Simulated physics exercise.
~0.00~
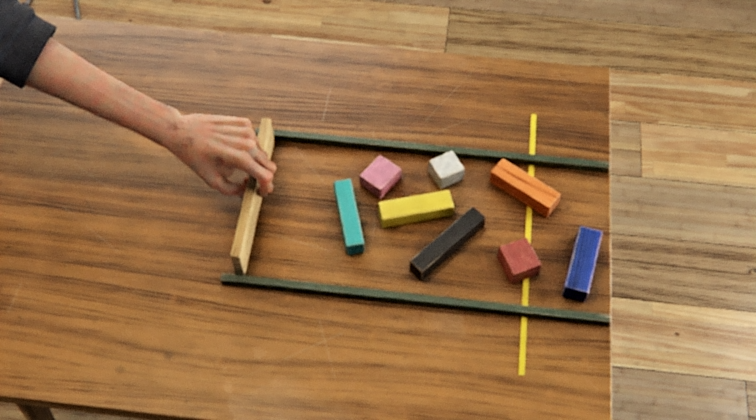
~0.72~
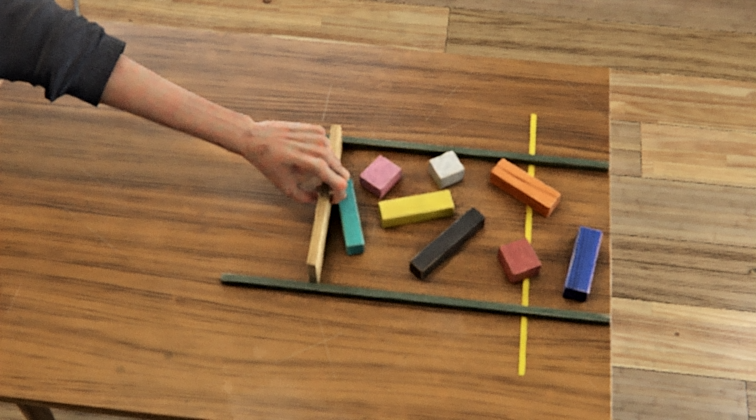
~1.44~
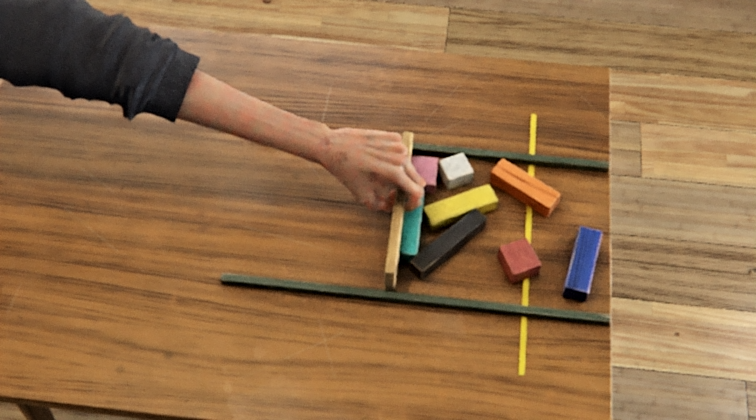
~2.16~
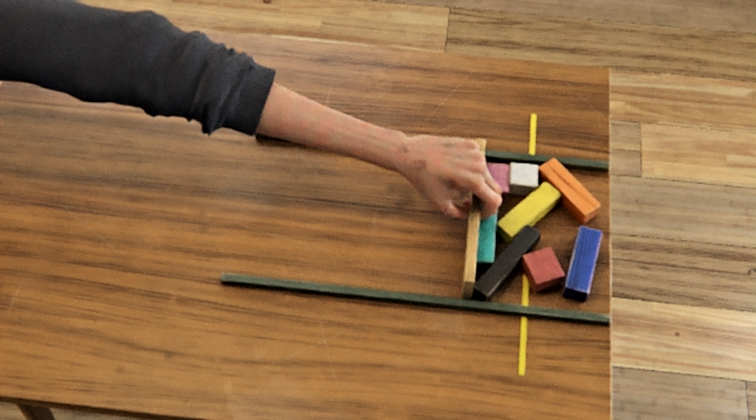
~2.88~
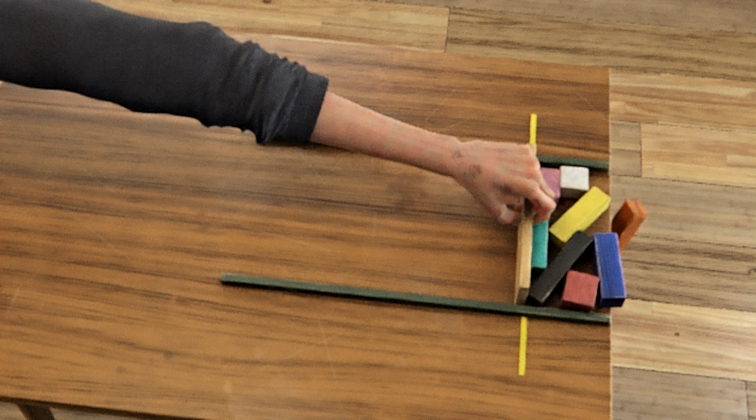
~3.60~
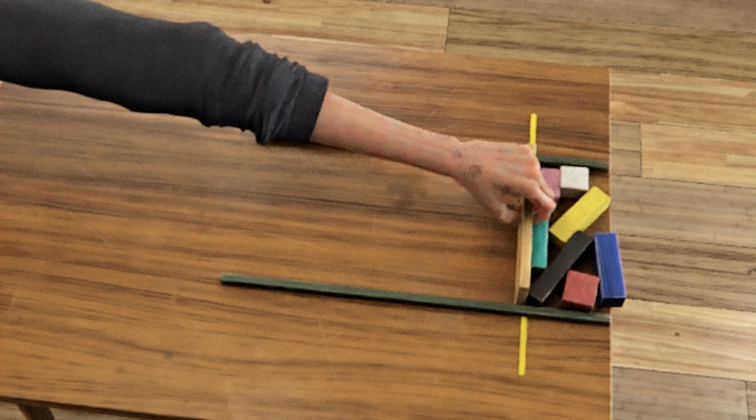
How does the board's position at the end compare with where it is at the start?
It starts at the left end of the rails, well away from the scattered pieces, and ends much farther right, at the yellow tape line with the pieces crowded between it and the table's edge.
